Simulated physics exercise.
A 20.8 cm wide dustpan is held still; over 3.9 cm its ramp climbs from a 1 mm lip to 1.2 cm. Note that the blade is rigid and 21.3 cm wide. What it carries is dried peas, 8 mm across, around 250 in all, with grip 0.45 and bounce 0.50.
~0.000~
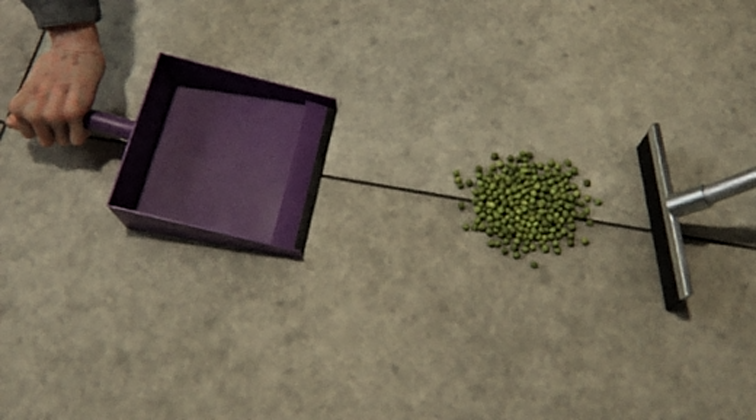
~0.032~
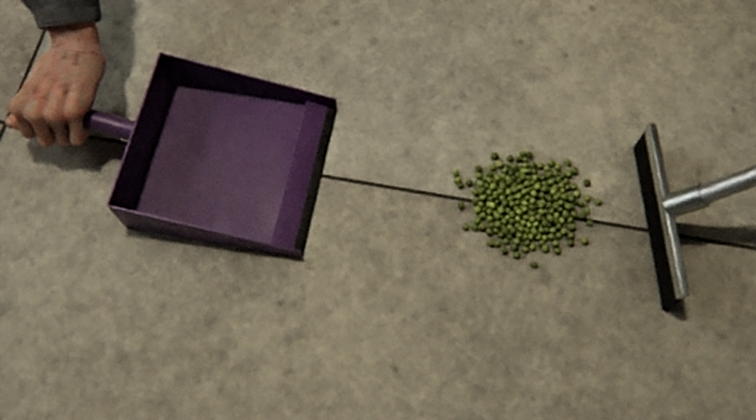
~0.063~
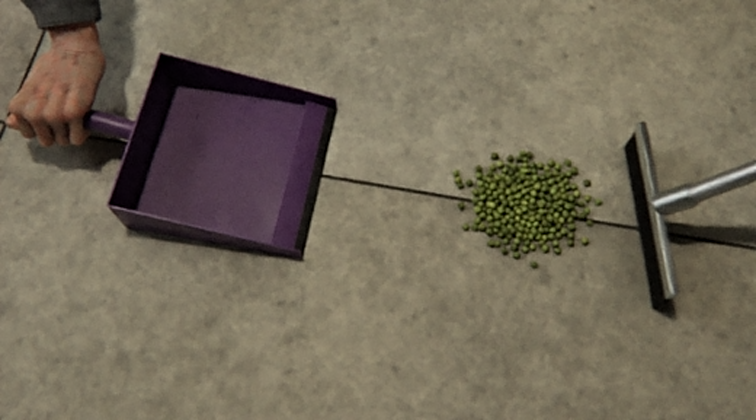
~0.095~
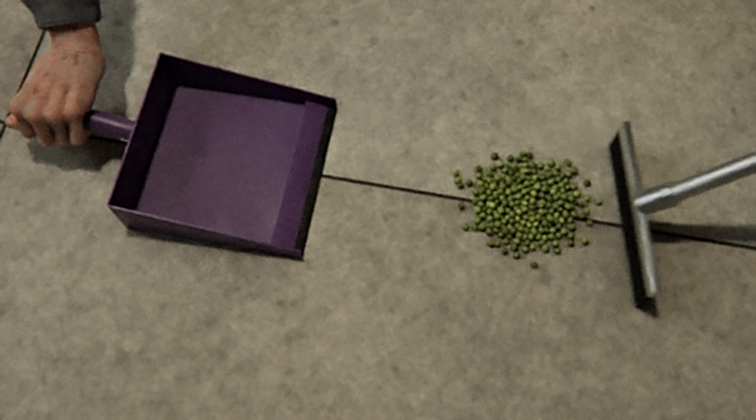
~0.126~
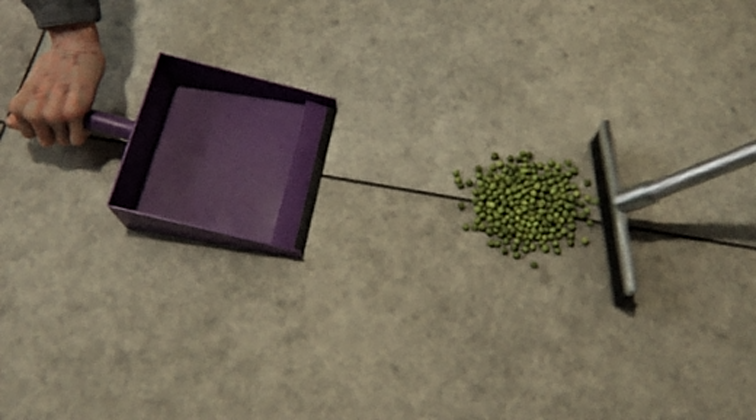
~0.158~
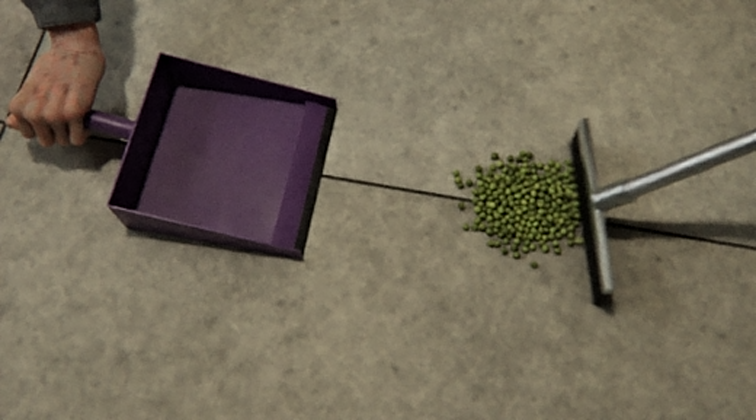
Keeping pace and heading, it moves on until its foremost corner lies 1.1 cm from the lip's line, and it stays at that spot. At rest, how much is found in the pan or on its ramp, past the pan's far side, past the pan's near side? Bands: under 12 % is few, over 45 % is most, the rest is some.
Pan: Some; far side: Few; near side: Some.
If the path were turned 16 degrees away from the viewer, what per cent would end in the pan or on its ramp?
That would give about 30 percent.
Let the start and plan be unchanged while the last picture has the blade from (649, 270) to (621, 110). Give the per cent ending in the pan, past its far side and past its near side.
Final per cent - pan 0, far 15, near 0.
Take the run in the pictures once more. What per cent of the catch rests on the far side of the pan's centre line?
Close to 40 %.
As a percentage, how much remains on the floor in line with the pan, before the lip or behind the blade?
That comes to near 30 percent.
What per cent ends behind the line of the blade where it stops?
I'd say close to 0 per cent.
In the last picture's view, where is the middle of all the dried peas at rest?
I'd say roughly (305, 202).
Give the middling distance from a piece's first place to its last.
About 30 cm.
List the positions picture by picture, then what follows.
The first frame shows blade from (685, 295) to (653, 131), moved 0.0 cm, 0 of the pieces shifted so far; middle of the pieces at (528, 205); pan at (220, 164).
The second frame shows blade from (681, 295) to (650, 130), moved 0.4 cm, 0 of the pieces shifted so far; middle of the pieces at (528, 205).
The third frame shows blade from (671, 294) to (640, 130), moved 1.6 cm, 0 of the pieces shifted so far; middle of the pieces at (528, 205).
The fourth frame shows blade from (653, 292) to (624, 128), moved 3.5 cm, 0 of the pieces shifted so far; middle of the pieces at (528, 205).
The fifth frame shows blade from (631, 291) to (603, 127), moved 6.0 cm, 1 of the pieces shifted so far; middle of the pieces at (528, 205).
The sixth frame shows blade from (608, 289) to (583, 126), moved 8.5 cm, 21 of the pieces shifted so far; middle of the pieces at (522, 201); pan at (220, 164). Its pace works out near 0.78 m/s, heading 6 degrees towards the viewer's side.
Then, at 0.35 s, middle of the blade 18 cm from the lip; 0 % over the lip, far side 5 %, near side 5 %.
After 0.48 s, middle of the blade 8 cm from the lip; 0 % over the lip, far side 5 %, near side 15 %.
After 0.73 s, middle of the blade 3 cm from the lip; 45 % over the lip, far side 5 %, near side 20 %.
At rest (1.5 s), pan 40 %, far side 5 %, near side 20 %, in front of the lip or behind the blade 30 %.
